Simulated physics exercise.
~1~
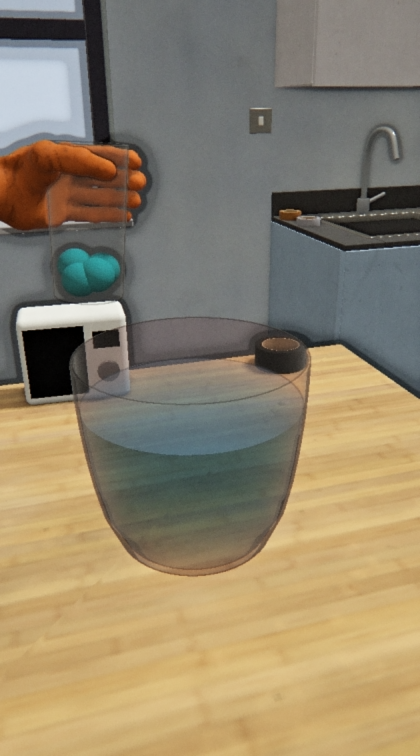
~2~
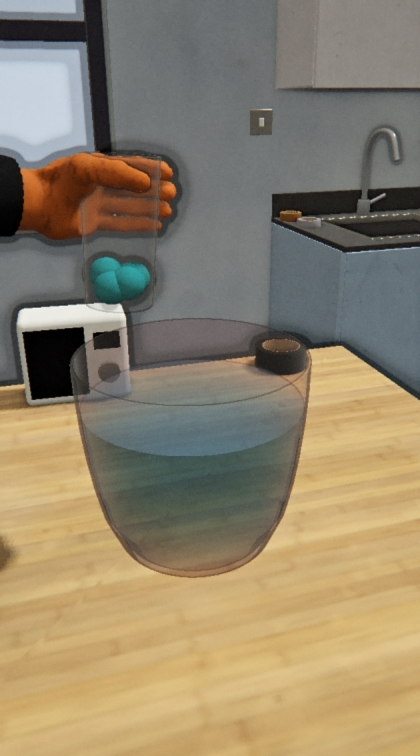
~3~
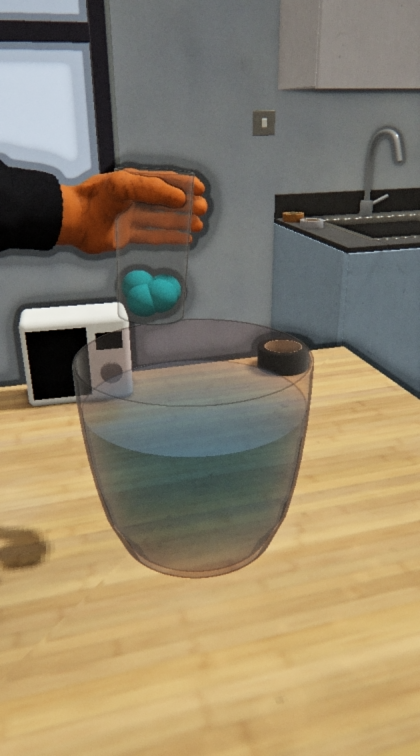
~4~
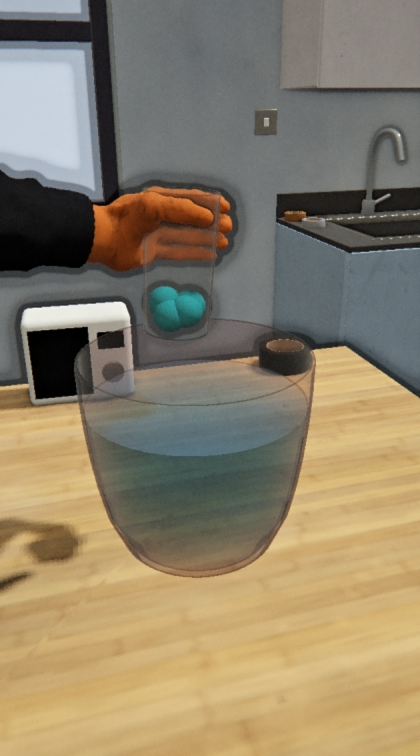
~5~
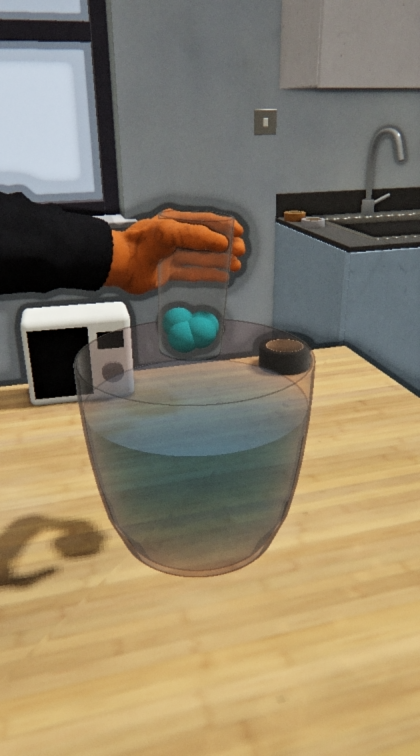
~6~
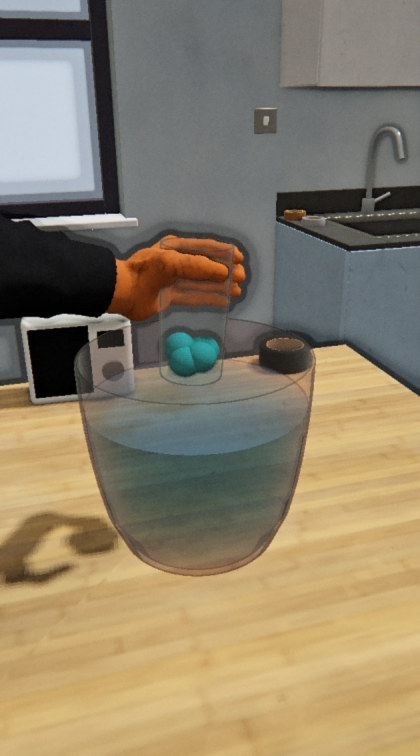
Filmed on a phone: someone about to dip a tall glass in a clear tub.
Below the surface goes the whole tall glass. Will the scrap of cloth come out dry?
The scrap of cloth is flooded.
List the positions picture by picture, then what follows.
In the first frame, tall glass (88, 219) mouth up; above the clear tub.
In the second frame, tall glass (120, 229) mouth up; scrap of cloth (120, 284); coming down.
In the third frame, tall glass (153, 242) mouth up; lower.
In the fourth frame, tall glass (179, 260) mouth up; scrap of cloth (177, 312); lower still.
In the fifth frame, tall glass (193, 282) mouth up; close to the surface.
In the sixth frame, tall glass (194, 308) mouth up; scrap of cloth (192, 357); just over the surface.
Shortly, the tall glass enters the water.
Then, water pours in as the air escapes.
At the finish, the tall glass is under, flooded, and the scrap of cloth is wet.
